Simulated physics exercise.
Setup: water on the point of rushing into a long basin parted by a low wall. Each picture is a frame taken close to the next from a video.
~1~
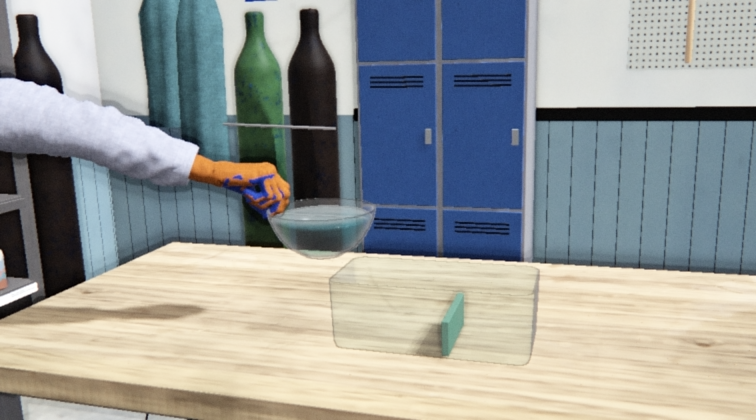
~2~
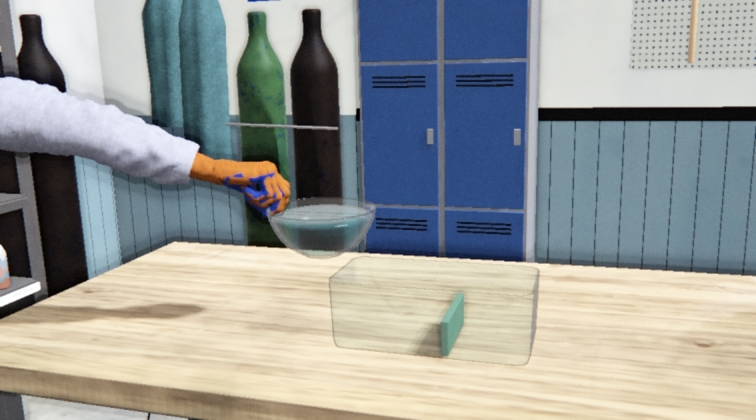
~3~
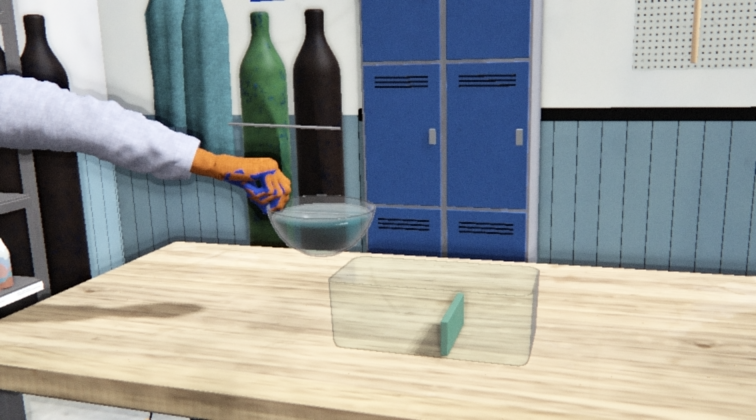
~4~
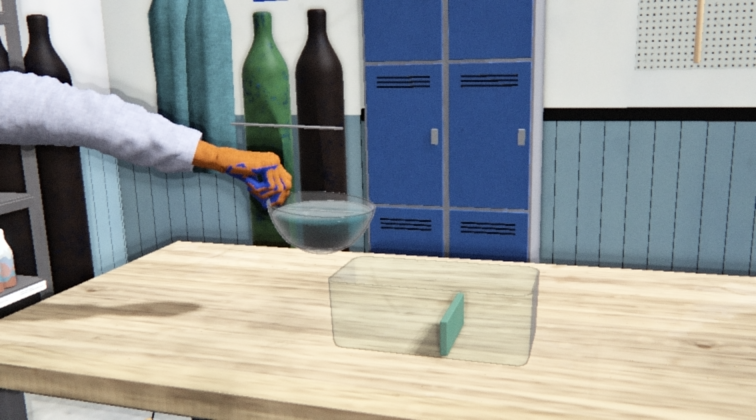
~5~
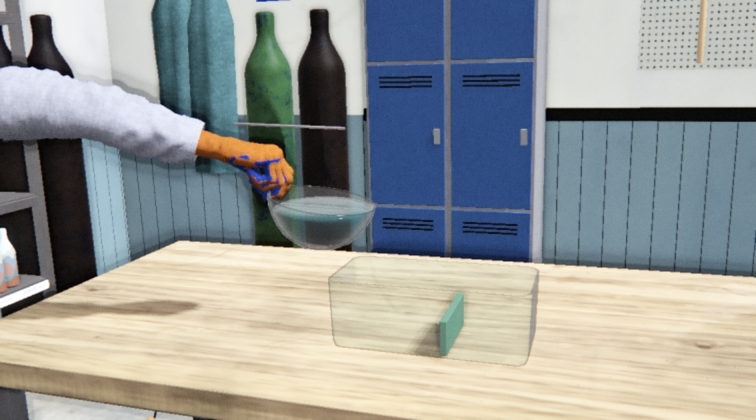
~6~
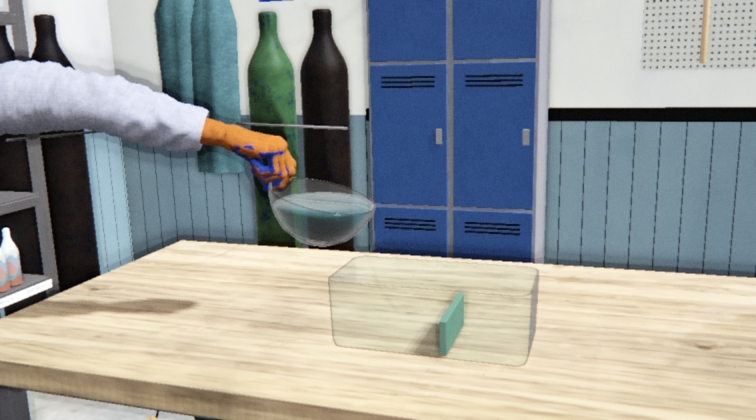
In a room with blue lockers, an orange-gloved hand held a clear bowl of water above a wooden table, near a clear box with a green divider, then slowly tilted the bowl slightly rightward.
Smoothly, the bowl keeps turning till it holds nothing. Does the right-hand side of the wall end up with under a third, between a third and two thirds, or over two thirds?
It ends up with under a third.
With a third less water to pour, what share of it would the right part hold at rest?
I'd reckon close to 10 %.
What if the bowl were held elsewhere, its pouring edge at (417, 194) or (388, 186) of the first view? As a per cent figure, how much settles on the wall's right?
In order, some 75 and 60 percent.
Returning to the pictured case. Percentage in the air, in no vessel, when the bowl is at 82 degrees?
50 in a hundred.
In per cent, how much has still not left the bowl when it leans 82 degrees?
Around 35 in a hundred.
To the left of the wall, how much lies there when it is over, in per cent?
I'd put it near 75 per cent.
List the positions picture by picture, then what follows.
It leans 0°; its right rim is at (373, 212); the water meets the walls at (277, 213) and (371, 217); the long basin's rim runs from (342, 269) to (537, 282); the wall's top is at (454, 308), in the first frame.
It leans 1°; its right rim is at (373, 212); the water meets the walls at (278, 213) and (371, 217), in the second frame.
It leans 2°; its right rim is at (372, 212); the water meets the walls at (278, 210) and (371, 215), in the third frame.
It leans 5°; its right rim is at (372, 212); the water meets the walls at (278, 207) and (371, 213), in the fourth frame.
It leans 9°; its right rim is at (372, 212); the water meets the walls at (279, 203) and (371, 210), in the fifth frame.
It leans 15°; its right rim is at (372, 212); the water meets the walls at (280, 199) and (373, 208); 1 per cent is over the edge, in the sixth frame.
A moment on, the bowl is tipped on its side and 33 per cent is still to pour, 18 is left of the wall and 0 right of it.
Next, the bowl is tipped right over and 0 per cent is still to pour, 73 is left of the wall and 23 right of it.
Then the bowl is tipped right over and 0 per cent is still to pour, 74 is left of the wall and 20 right of it.
Later the bowl is tipped right over and 0 per cent is still to pour, 73 is left of the wall and 21 right of it.
In the end 73 per cent lies left of the wall, 21 right of it and 6 outside.
